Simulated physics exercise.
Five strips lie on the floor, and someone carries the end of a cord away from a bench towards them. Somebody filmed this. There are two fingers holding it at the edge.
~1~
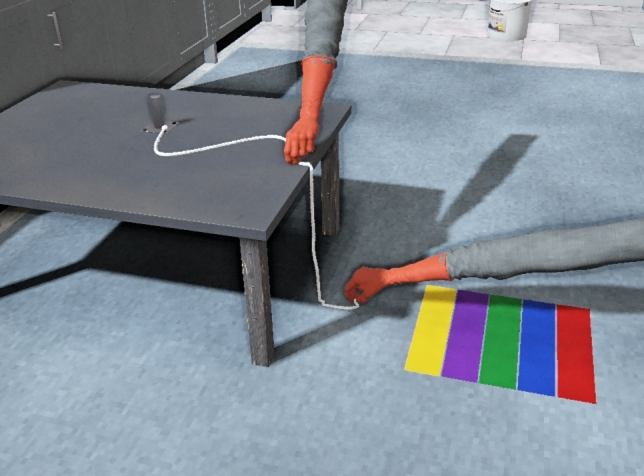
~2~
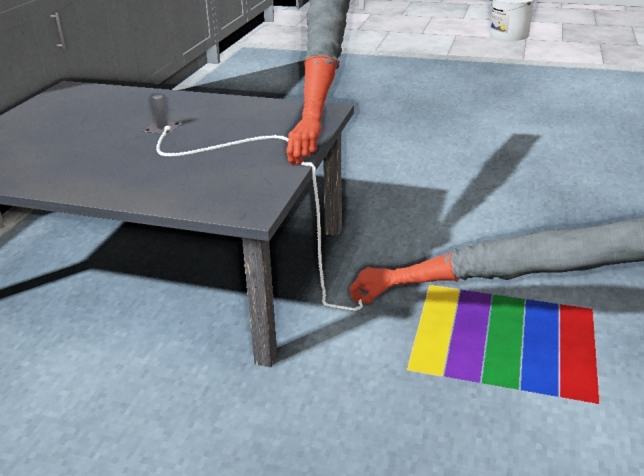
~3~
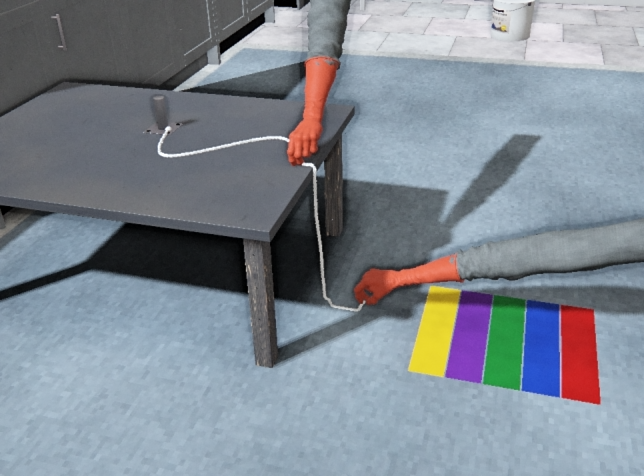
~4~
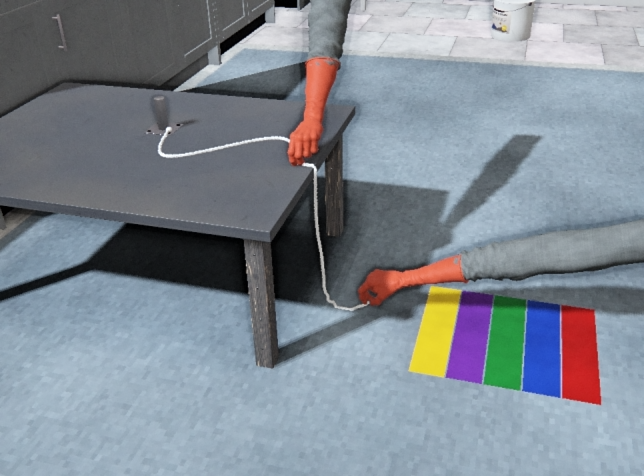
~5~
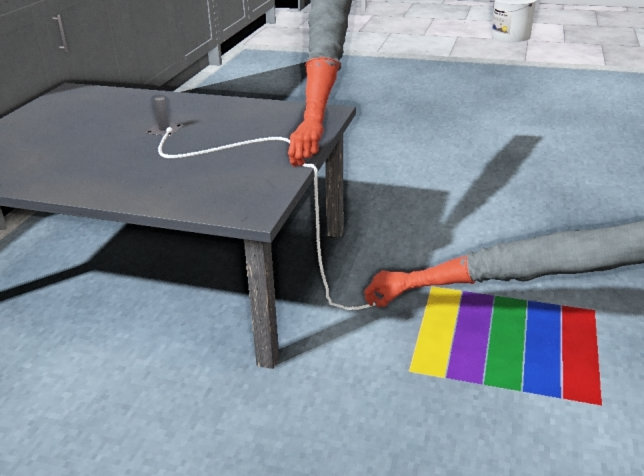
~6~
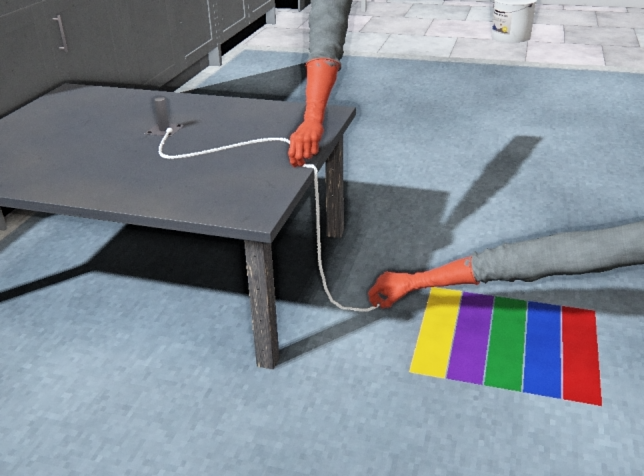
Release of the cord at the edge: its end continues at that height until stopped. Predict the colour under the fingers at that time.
The red one.
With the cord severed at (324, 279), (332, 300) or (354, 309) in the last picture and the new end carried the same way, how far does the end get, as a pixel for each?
Try 1: (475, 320); try 2: (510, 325); try 3: (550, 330).
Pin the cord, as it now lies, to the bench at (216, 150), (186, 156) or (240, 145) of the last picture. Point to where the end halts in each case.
First try near (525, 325), second near (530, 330), third near (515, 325).
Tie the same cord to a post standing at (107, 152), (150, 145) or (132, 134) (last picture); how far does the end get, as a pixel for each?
About (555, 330), then (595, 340), then (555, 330).
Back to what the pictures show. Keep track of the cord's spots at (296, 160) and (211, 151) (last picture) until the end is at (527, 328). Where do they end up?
To (341, 217) and (250, 155).
Soon after, end near (527, 328); over green.
Then, end near (566, 334); over red.
At full stretch, end near (588, 337); over red. It gets as far as the red strip.
